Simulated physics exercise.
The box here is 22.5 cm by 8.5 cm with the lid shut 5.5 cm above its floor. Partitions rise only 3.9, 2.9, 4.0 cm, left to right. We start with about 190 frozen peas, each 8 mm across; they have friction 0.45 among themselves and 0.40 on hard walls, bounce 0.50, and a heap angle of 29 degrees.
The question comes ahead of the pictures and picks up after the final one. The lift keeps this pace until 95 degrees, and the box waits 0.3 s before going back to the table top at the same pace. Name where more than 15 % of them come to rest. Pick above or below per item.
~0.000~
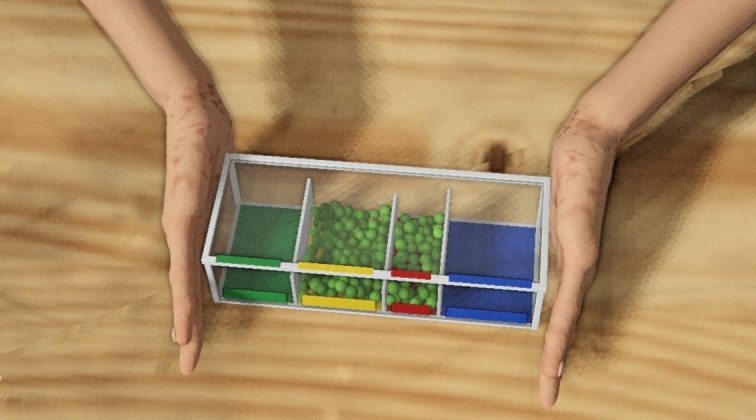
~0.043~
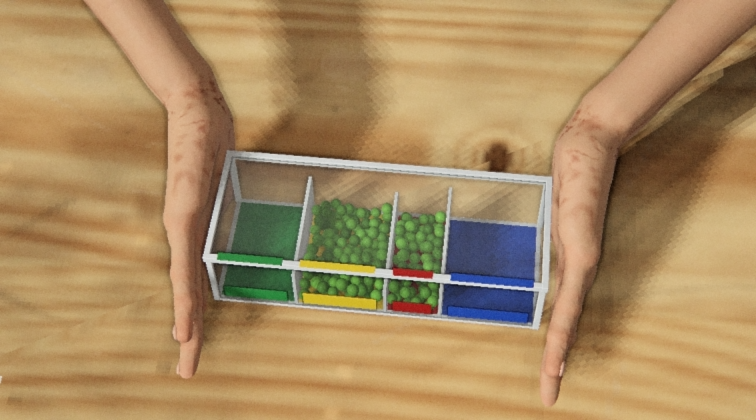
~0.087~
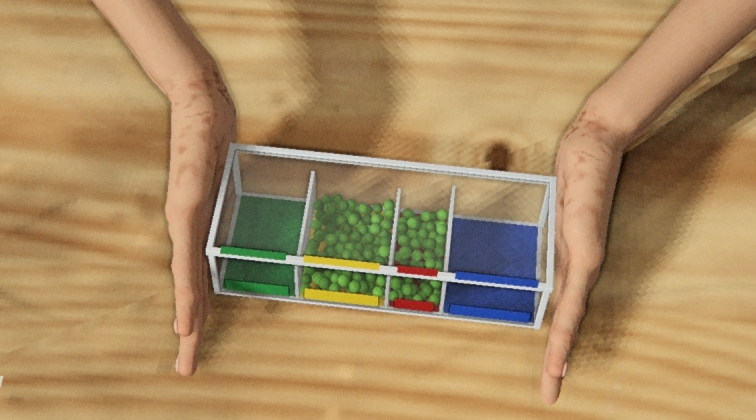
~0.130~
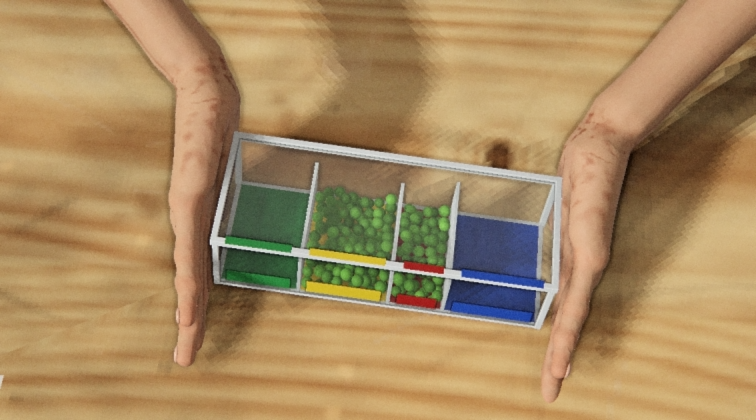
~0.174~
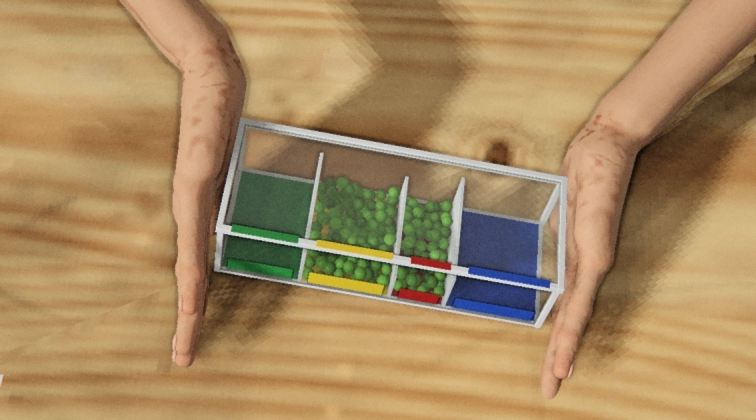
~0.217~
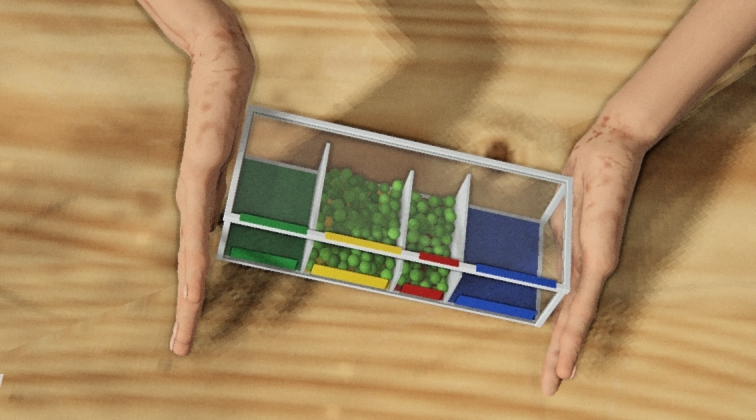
Red compartment = above; blue compartment = above; green compartment = below; yellow compartment = below.
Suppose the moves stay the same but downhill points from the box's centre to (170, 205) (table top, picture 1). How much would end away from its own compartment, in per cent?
Near 45 percent, give or take.
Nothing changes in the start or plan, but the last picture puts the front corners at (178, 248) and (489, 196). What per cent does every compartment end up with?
Each compartment ends like this: Red 0 per cent, blue 0 per cent, green 35 per cent, yellow 65 per cent.
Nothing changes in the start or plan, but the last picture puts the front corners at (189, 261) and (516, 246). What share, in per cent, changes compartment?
It would be near 55 per cent.
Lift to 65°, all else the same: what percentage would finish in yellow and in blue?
In per cent, yellow gets 60, blue gets 0.
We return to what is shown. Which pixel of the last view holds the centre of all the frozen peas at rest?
Close to pixel (437, 265).
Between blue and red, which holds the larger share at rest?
The red one has more.
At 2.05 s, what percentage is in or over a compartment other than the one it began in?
Close to 60 per cent, I reckon.
After 1.32 s, tilt 95 degrees; red 55 %, blue 20 %, yellow 20 %.
Then, at 2.05 s, tilt 50 degrees; red 55 %, blue 35 %, yellow 10 %.
After 2.82 s, tilt 0 degrees; red 55 %, blue 35 %, yellow 10 %.
By 3.6 s all is still; red 55 %, blue 35 %, green 0 %, yellow 10 %.
